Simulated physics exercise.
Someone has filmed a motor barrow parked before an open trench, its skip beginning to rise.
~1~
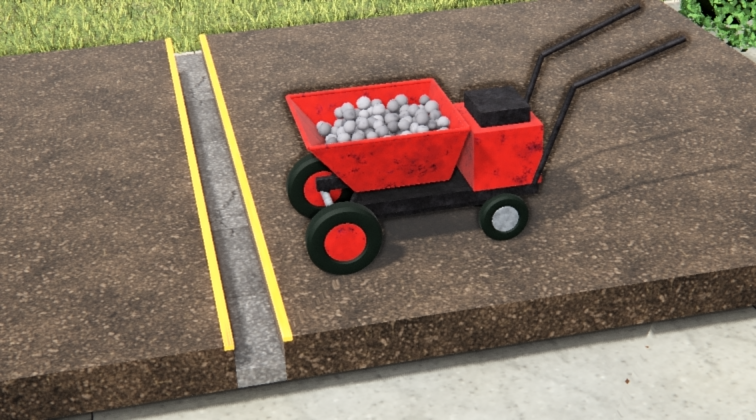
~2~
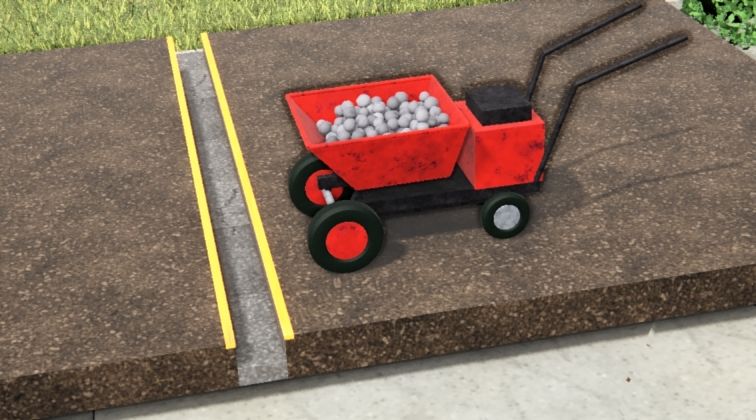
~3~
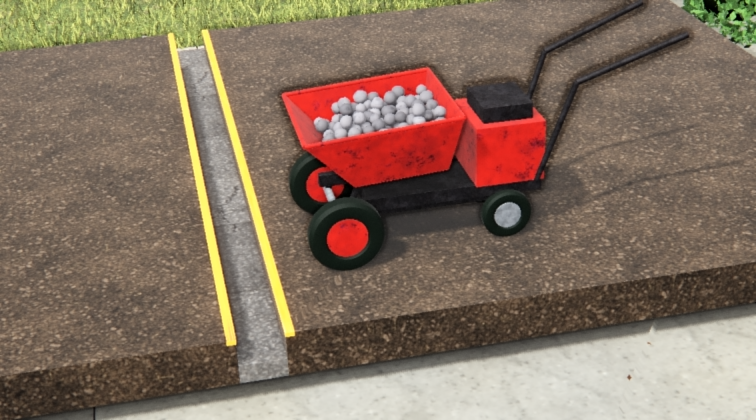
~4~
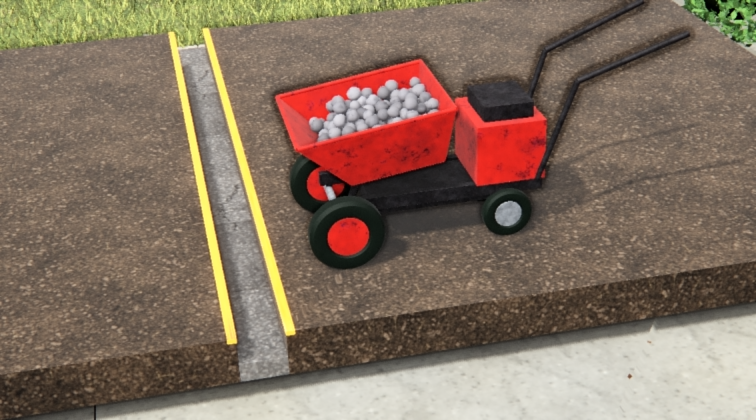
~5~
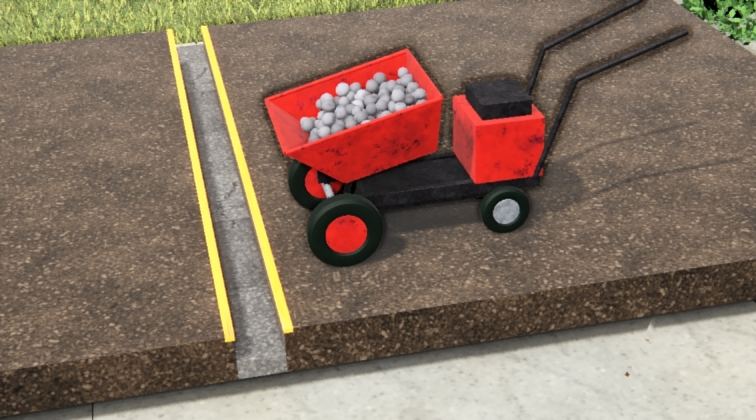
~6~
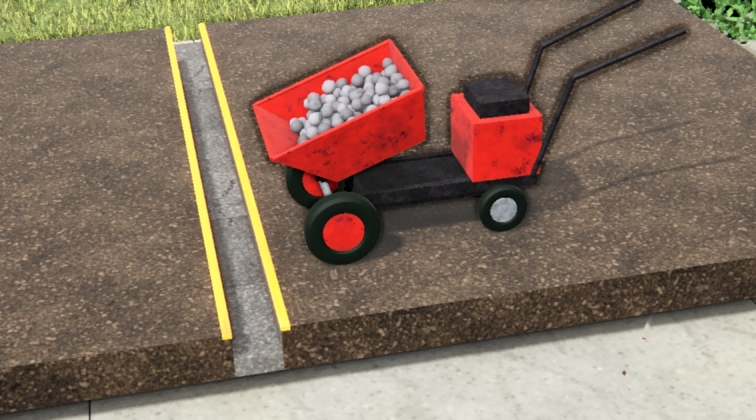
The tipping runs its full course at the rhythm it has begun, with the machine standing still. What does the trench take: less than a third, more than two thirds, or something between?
The trench ends with less than a third of it.
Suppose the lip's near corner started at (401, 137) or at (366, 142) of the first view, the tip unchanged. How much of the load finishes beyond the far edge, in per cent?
Roughly 10 per cent, and 10 per cent.
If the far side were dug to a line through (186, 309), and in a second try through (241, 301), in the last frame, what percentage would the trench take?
About 80 and 0 per cent.
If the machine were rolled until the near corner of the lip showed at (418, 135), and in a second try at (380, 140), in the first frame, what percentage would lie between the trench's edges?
About 40 and 60 per cent.
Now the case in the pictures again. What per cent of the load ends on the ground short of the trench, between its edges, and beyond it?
In per cent, short 0, between 25 and beyond 75.
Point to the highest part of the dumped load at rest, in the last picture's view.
Near (174, 252).
Soon, skip tipped steeply; all in the skip.
A while on, skip tipped right over; about two thirds in the skip; a small part in or heaped over the trench; about a third beyond it; a stray few falling.
Towards the end, skip tipped right over; a small part in the skip; about a quarter in or heaped over the trench; most beyond it.
Finally, skip tipped right over; about a quarter in or heaped over the trench; most beyond it.
